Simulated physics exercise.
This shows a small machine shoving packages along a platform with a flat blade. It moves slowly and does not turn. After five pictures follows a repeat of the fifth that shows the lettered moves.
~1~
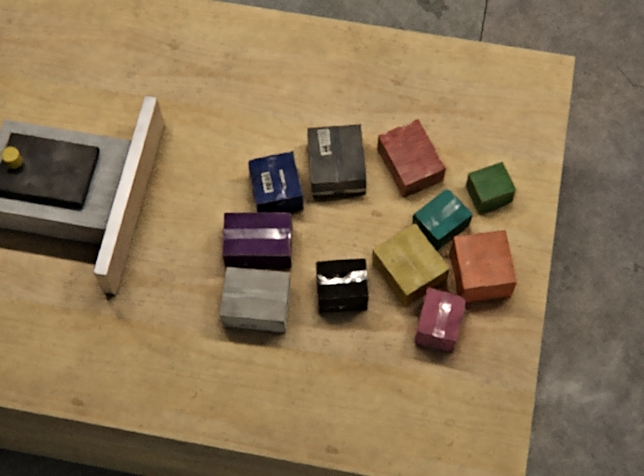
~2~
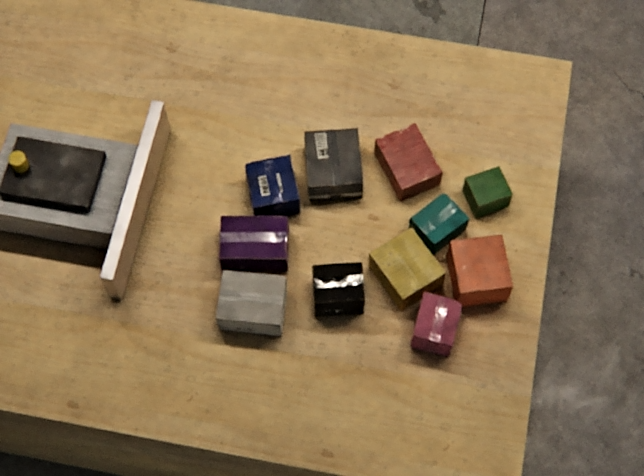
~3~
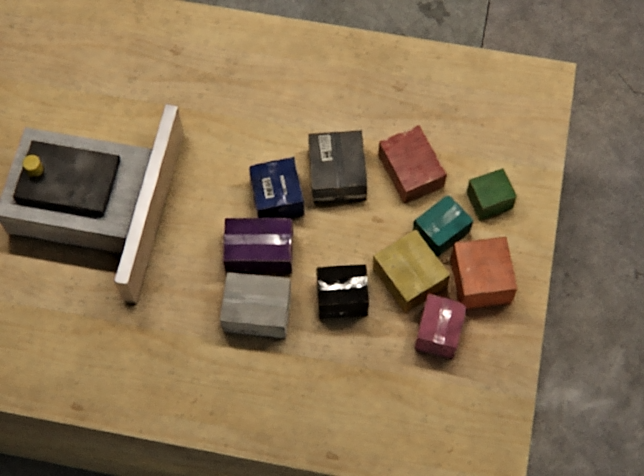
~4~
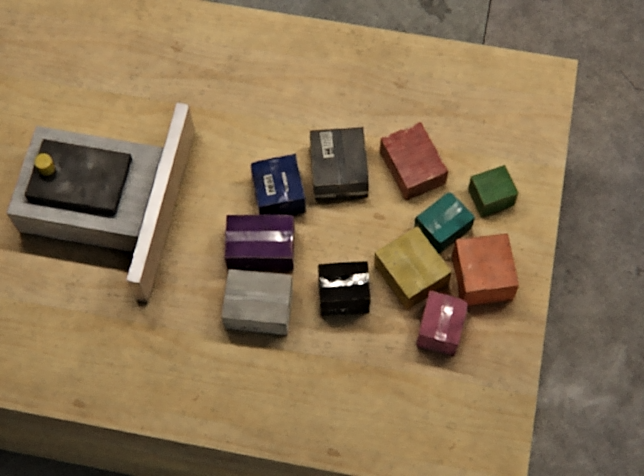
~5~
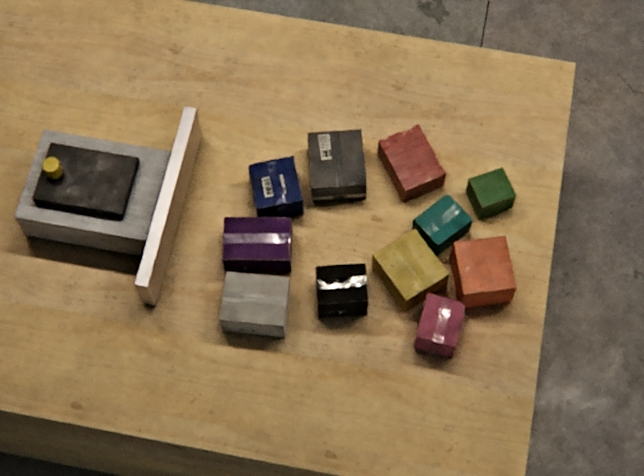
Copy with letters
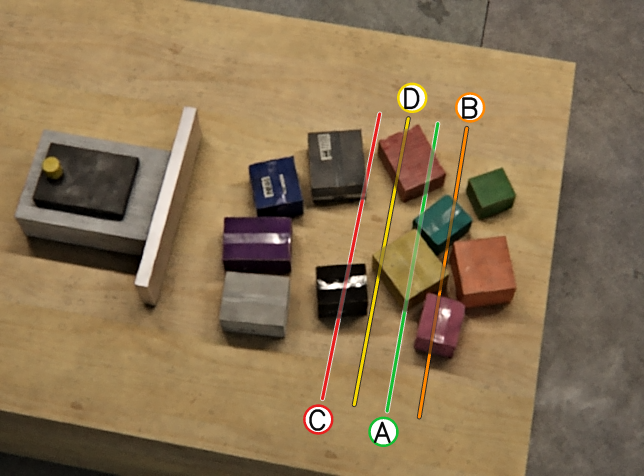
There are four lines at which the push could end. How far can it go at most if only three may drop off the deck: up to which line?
No farther than B.
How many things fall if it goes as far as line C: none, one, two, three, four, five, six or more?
In all, none.
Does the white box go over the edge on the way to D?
By then, no.
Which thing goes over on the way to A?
It is the orange crate.
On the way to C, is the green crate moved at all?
No.
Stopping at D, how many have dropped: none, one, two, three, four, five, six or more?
In all, none.
On the copy, A at (414, 259); B at (444, 265); C at (353, 248); D at (383, 254).
On B. First, robot (191, 198); white box (288, 311); black parcel (353, 295).
Then, robot (289, 215); orange crate (522, 275); pink box (494, 337).
Finally, robot (367, 228); orange crate over the edge; pink box over the edge; two fallen.
By contrast, A is within the limit but short; C is within the limit but short; D is within the limit but short.
